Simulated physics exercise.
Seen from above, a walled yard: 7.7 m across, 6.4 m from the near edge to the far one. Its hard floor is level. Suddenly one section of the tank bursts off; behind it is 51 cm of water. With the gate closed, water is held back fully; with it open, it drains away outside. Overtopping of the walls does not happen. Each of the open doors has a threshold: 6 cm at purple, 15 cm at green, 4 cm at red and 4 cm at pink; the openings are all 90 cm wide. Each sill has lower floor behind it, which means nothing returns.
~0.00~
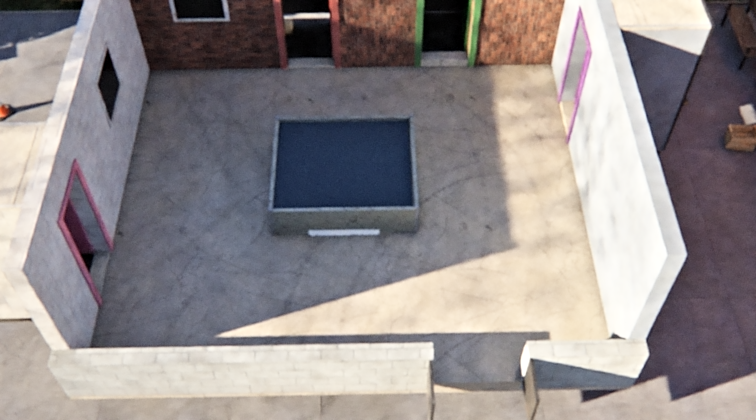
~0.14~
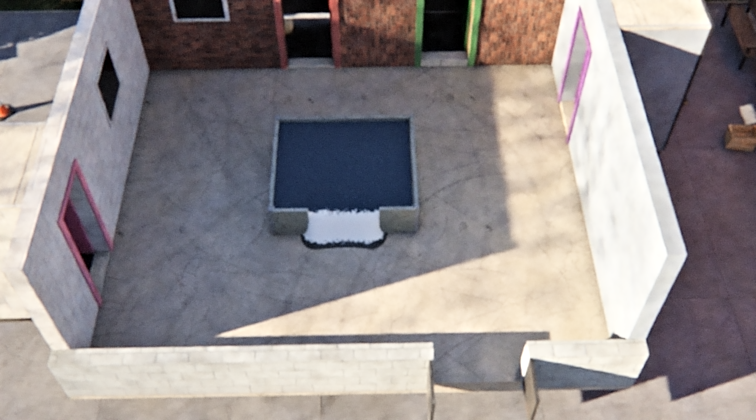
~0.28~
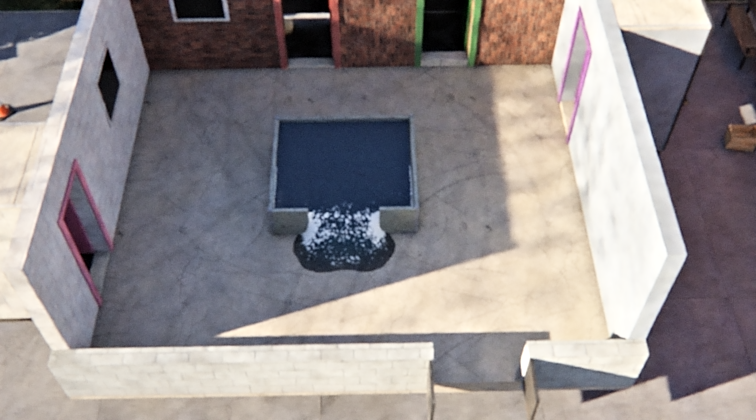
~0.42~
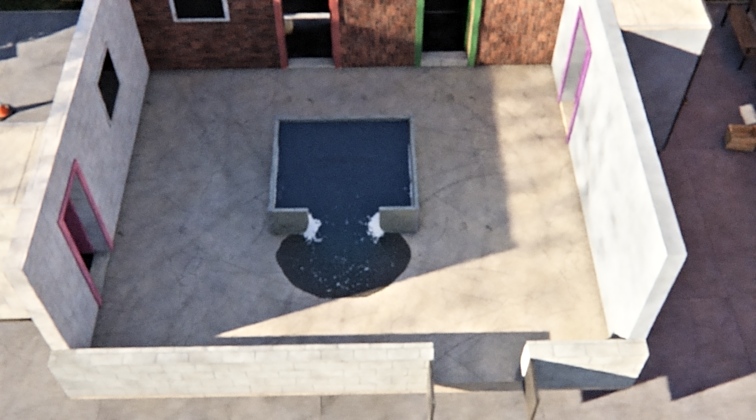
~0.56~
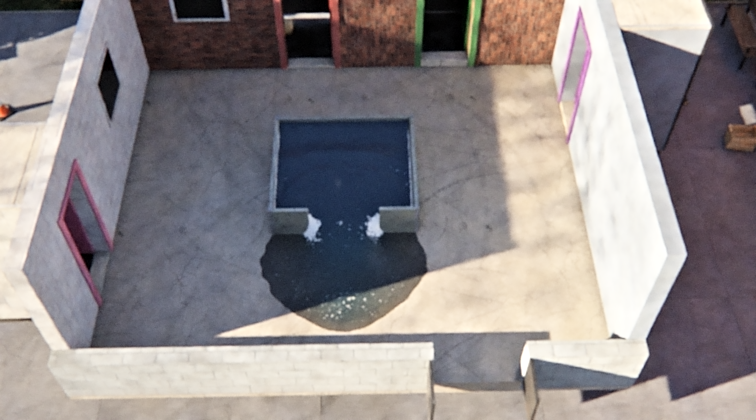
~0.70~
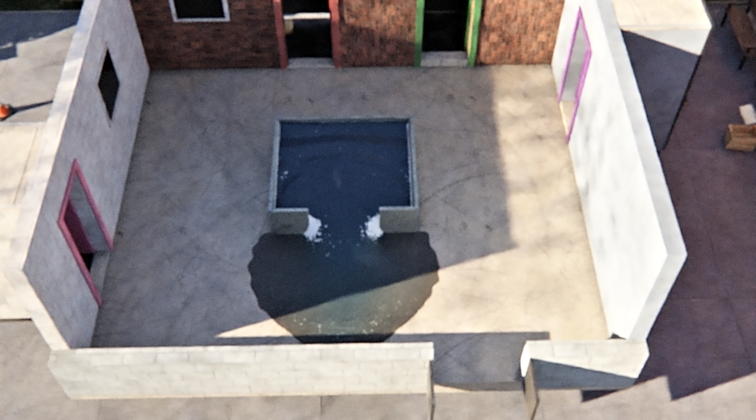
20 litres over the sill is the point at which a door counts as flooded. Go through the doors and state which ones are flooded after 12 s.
At the purple door the limit will not be crossed; at the green door the limit will not be crossed; at the red door the limit will not be crossed; at the pink door the limit will be crossed.
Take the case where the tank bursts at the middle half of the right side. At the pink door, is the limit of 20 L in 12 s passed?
So for pink: No.
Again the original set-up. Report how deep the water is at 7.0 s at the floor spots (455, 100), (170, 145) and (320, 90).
First 0 cm, then 3 cm, then 0 cm.
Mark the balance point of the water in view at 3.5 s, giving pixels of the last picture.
The water's centre sits at about (330, 256).
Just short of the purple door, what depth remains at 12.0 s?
The depth there is around 2.0 cm.
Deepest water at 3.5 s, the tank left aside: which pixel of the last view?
Close to pixel (98, 373).
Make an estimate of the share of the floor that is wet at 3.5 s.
Covered: Roughly 30 per cent.
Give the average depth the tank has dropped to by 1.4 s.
It averages close to 37 centimetres.
After 1.4 s water covers 15 % of the floor and is deepest (30 cm) near (348, 238); purple door not reached, green door not reached, red door not reached, pink door not reached.
After 2.2 s water covers 20 % of the floor and is deepest (28 cm) near (347, 358); purple door not reached, green door not reached, red door not reached, pink door not reached.
After 3.5 s water covers 30 % of the floor and is deepest (22 cm) near (98, 373); purple door not reached, green door not reached, red door not reached, pink door 8 cm at the sill, 0 L in.
After 7.0 s water covers 70 % of the floor and is deepest (12 cm) near (85, 373); purple door 2 cm at the sill, 0 L in, green door not reached, red door not reached, pink door 8 cm at the sill, 38 L in.
After 12.0 s water covers 95 % of the floor and is deepest (8 cm) near (386, 76); purple door 2 cm at the sill, 0 L in, green door 4 cm at the sill, 0 L in, red door 4 cm at the sill, 1 L in, pink door 5 cm at the sill, 59 L in.
